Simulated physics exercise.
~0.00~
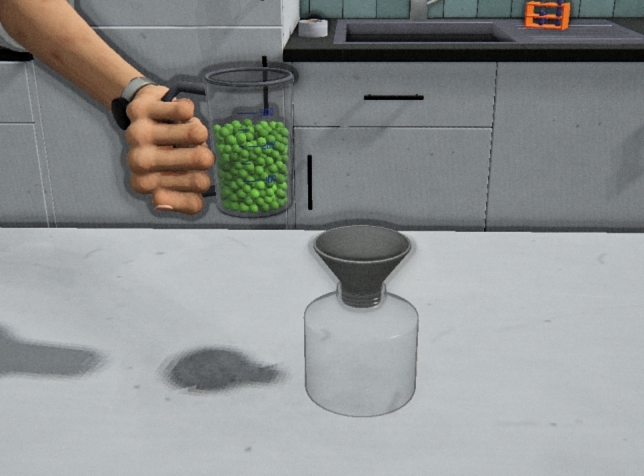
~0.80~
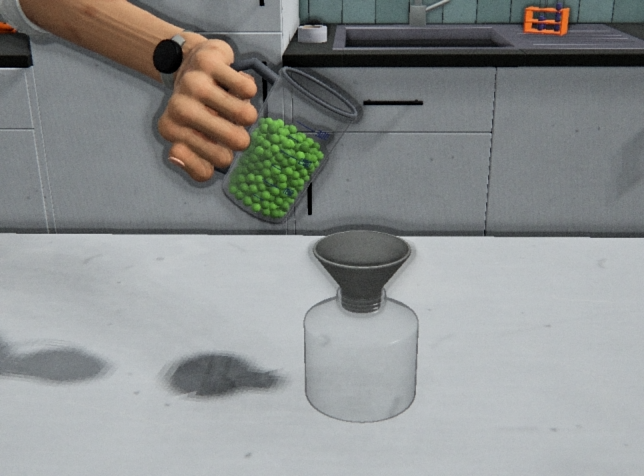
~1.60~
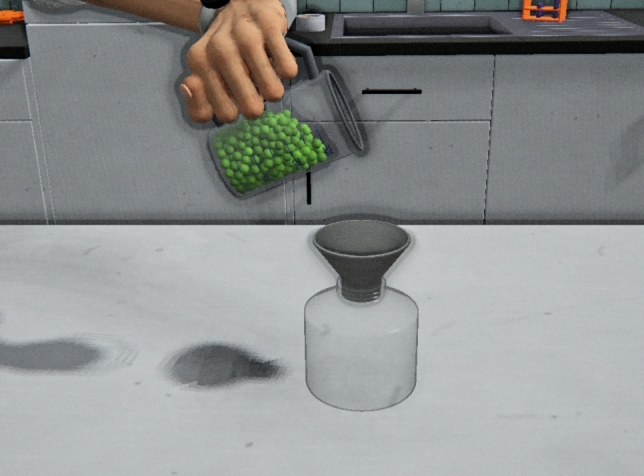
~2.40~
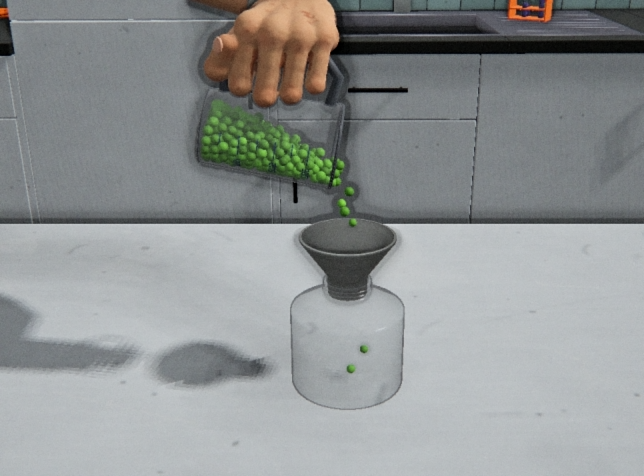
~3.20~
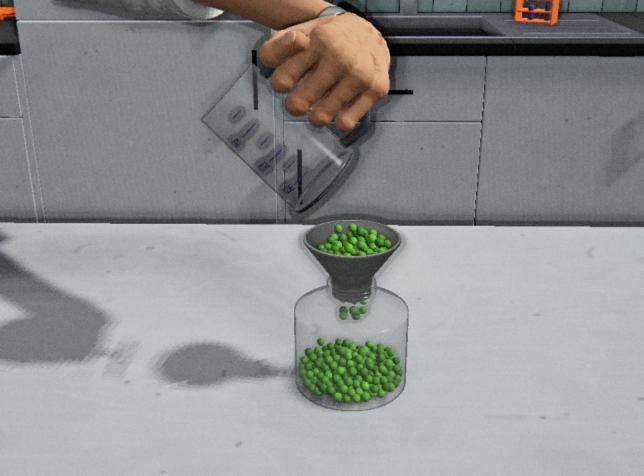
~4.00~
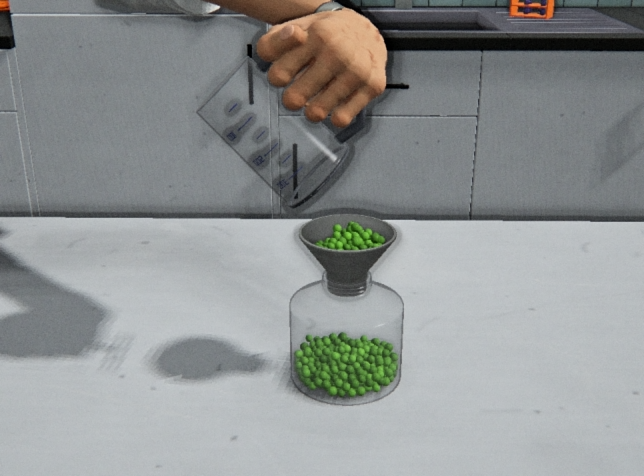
To begin with, a hand wearing a dark watch holds up a see-through cup of small green peas above a pale counter, where a dark funnel sits in the neck of an empty clear jar. The hand tips the cup to the right until it lies on its side, with the peas still inside. As it tilts further, peas spill over the rim into the funnel, and the first few drop into the jar. Soon the cup is steeply upturned and empty, while peas heap in the funnel and fill the lower part of the jar. Finally, the jar holds most of the peas, some remain in the funnel, and none are seen on the counter.
